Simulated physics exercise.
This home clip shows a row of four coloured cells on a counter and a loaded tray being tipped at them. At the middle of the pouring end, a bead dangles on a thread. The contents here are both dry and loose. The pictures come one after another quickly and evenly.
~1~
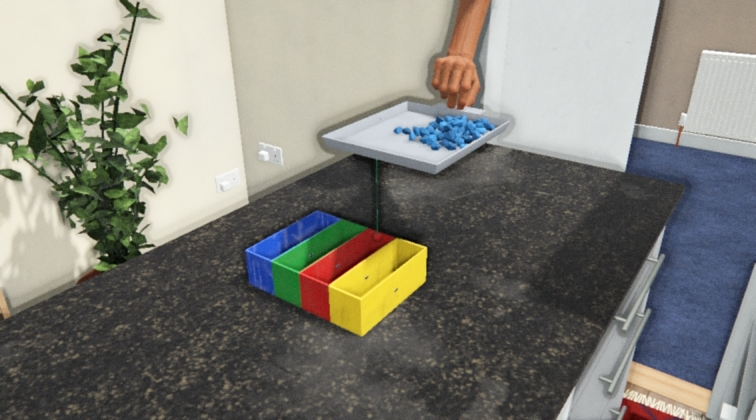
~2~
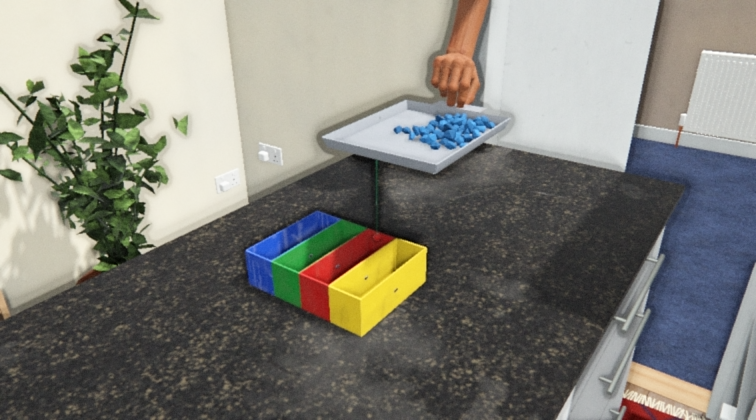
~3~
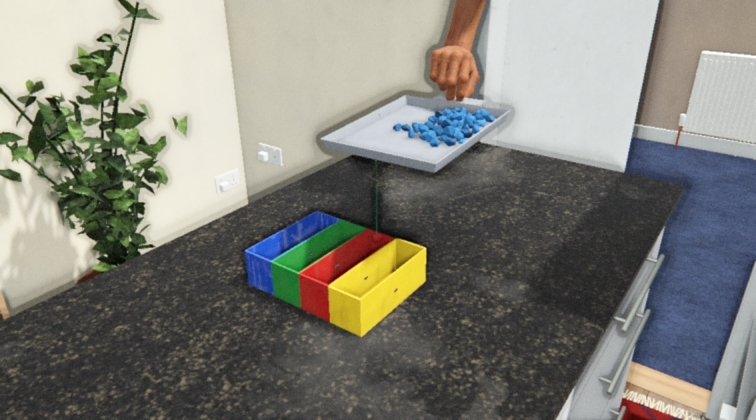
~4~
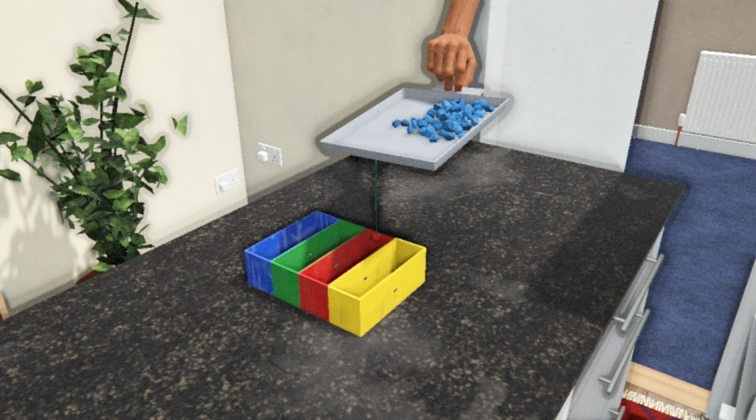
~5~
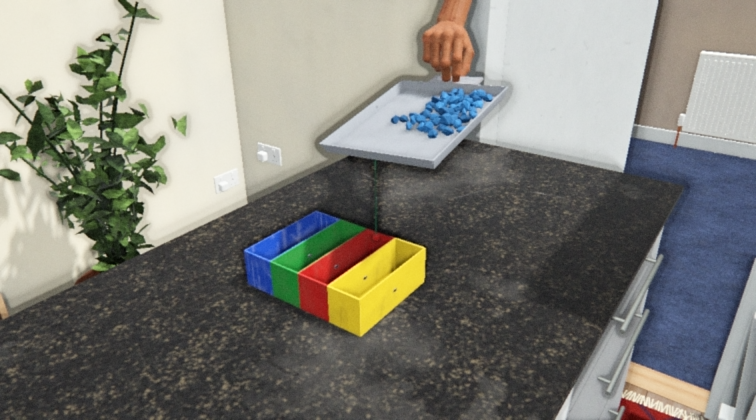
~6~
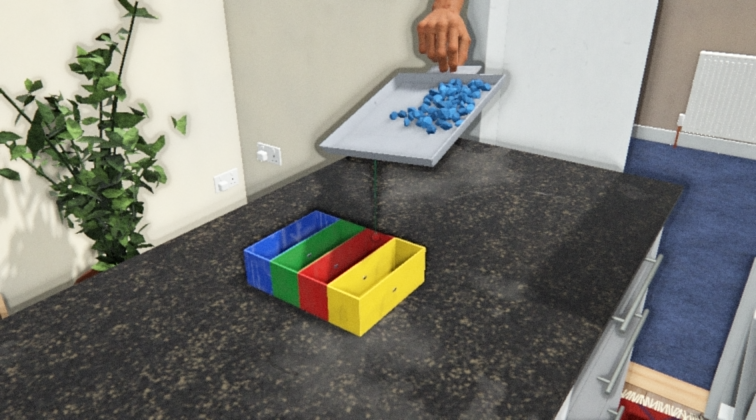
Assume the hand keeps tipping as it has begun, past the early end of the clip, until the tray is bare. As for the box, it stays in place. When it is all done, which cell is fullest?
Fullest: The green cell.
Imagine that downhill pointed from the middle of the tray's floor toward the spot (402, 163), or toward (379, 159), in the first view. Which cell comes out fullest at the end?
So the first one goes to the cell in yellow and the second to the yellow cell.
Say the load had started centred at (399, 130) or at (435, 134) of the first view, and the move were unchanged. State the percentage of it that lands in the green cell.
Shares in turn: 60 % and 50 %.
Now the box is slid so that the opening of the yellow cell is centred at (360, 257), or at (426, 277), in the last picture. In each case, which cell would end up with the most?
The first placement favours the green one, while the second favours blue.
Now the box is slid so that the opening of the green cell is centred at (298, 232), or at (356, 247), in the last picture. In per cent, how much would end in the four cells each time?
Try 1: Some 100 %; try 2: Some 80 %.
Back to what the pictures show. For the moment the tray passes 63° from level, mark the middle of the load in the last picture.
In the last view, the load is centred near (348, 149).
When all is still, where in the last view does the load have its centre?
The centre settles at about (321, 274).
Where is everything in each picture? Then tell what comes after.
The first picture shows corners of the pouring end at (327, 136) and (436, 162), level; middle of the load at (445, 130), aquarium stones; bead on its thread at (377, 237); blue cell at (260, 269); green cell at (287, 281); red cell at (315, 294); yellow cell at (346, 307).
The second picture shows corners of the pouring end at (327, 136) and (435, 162), level; middle of the load at (444, 128).
The third picture shows corners of the pouring end at (326, 138) and (434, 161), tipped barely, lowest at the left corner; middle of the load at (444, 124).
The fourth picture shows corners of the pouring end at (325, 140) and (433, 159), tipped a little, lowest at the left corner; middle of the load at (443, 117).
The fifth picture shows corners of the pouring end at (325, 142) and (432, 158), tipped a little, lowest at the left corner; middle of the load at (441, 110).
The sixth picture shows corners of the pouring end at (324, 144) and (430, 156), tipped clearly, lowest at the left corner; middle of the load at (448, 106); blue cell at (259, 269); green cell at (285, 281); red cell at (314, 294); yellow cell at (344, 307).
Soon after the last picture, tray tipped steeply; most on the tray; a stray few in the green cell; a small part falling or outside the box.
A little later, tray tipped past a quarter turn; about a quarter on the tray; about a third in the green cell; about a quarter in the blue cell; a small part in the red cell; a stray few in the yellow cell; a small part falling or outside the box.
Later still, tray tipped past a quarter turn; about half in the green cell; about a quarter in the red cell; about a quarter in the blue cell; a stray few in the yellow cell; a stray few falling or outside the box.
At rest, tray tipped past a quarter turn; about half in the green cell; about a quarter in the red cell; about a quarter in the blue cell; a stray few in the yellow cell; a stray few outside the box.
